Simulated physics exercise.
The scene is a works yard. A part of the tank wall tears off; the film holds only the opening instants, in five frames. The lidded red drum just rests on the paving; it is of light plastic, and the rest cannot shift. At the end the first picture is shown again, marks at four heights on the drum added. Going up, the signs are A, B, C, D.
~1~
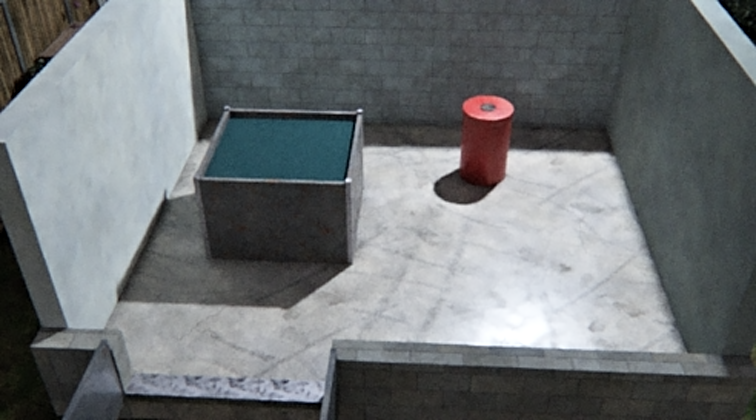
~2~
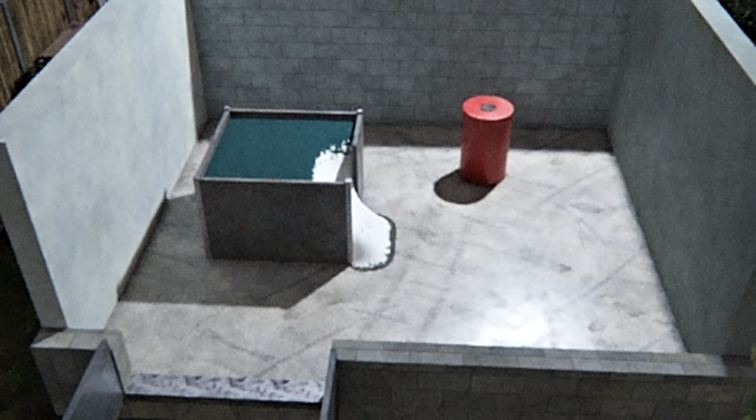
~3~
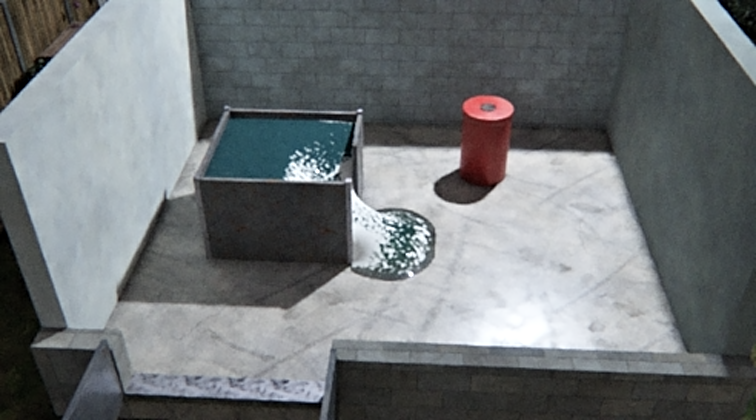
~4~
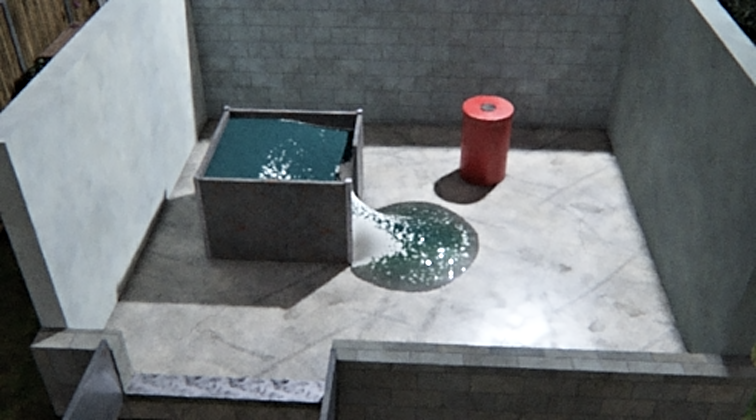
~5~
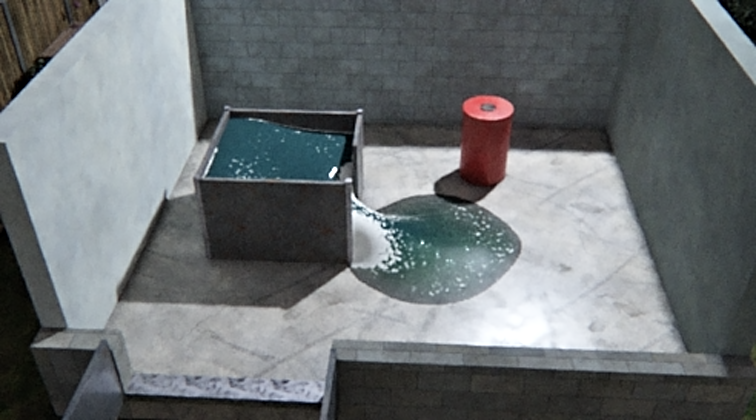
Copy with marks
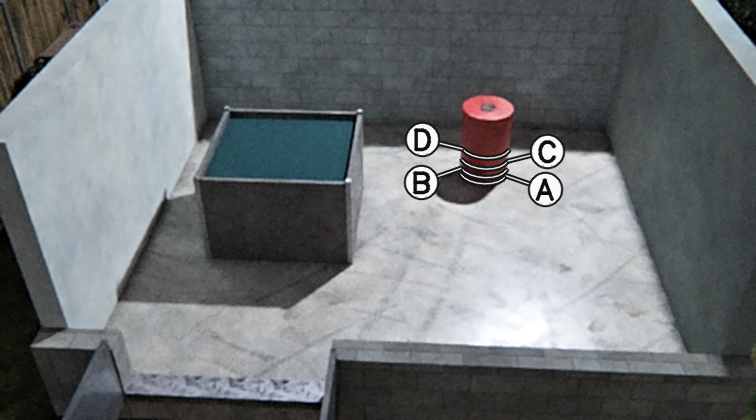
Teal water pours out through the right side of a square grey tank in a walled works yard, seen from above by a still camera. The tank stands left of centre on pale, stained concrete, with a red drum to its right near the back block wall. The water gushes out white, then spreads rightward in a widening, foam-flecked dark green pool while the tank's level drops slightly.
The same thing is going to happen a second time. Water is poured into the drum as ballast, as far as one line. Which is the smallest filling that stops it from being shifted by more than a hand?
I would pick level B.
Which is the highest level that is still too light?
That would be A.
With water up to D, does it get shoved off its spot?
No, that is safe.
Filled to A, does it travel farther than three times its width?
No, it does not.
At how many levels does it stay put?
Three of them.
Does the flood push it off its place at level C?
No, not at all.
On the marked copy, A at (484, 183); B at (484, 177); C at (485, 169); D at (486, 158); from the bottom up A, B, C, D.
Choosing A, it is pushed about twice its own width away.
Choosing B, it does not move.
Choosing C, it does not move.
Choosing D, it does not move.
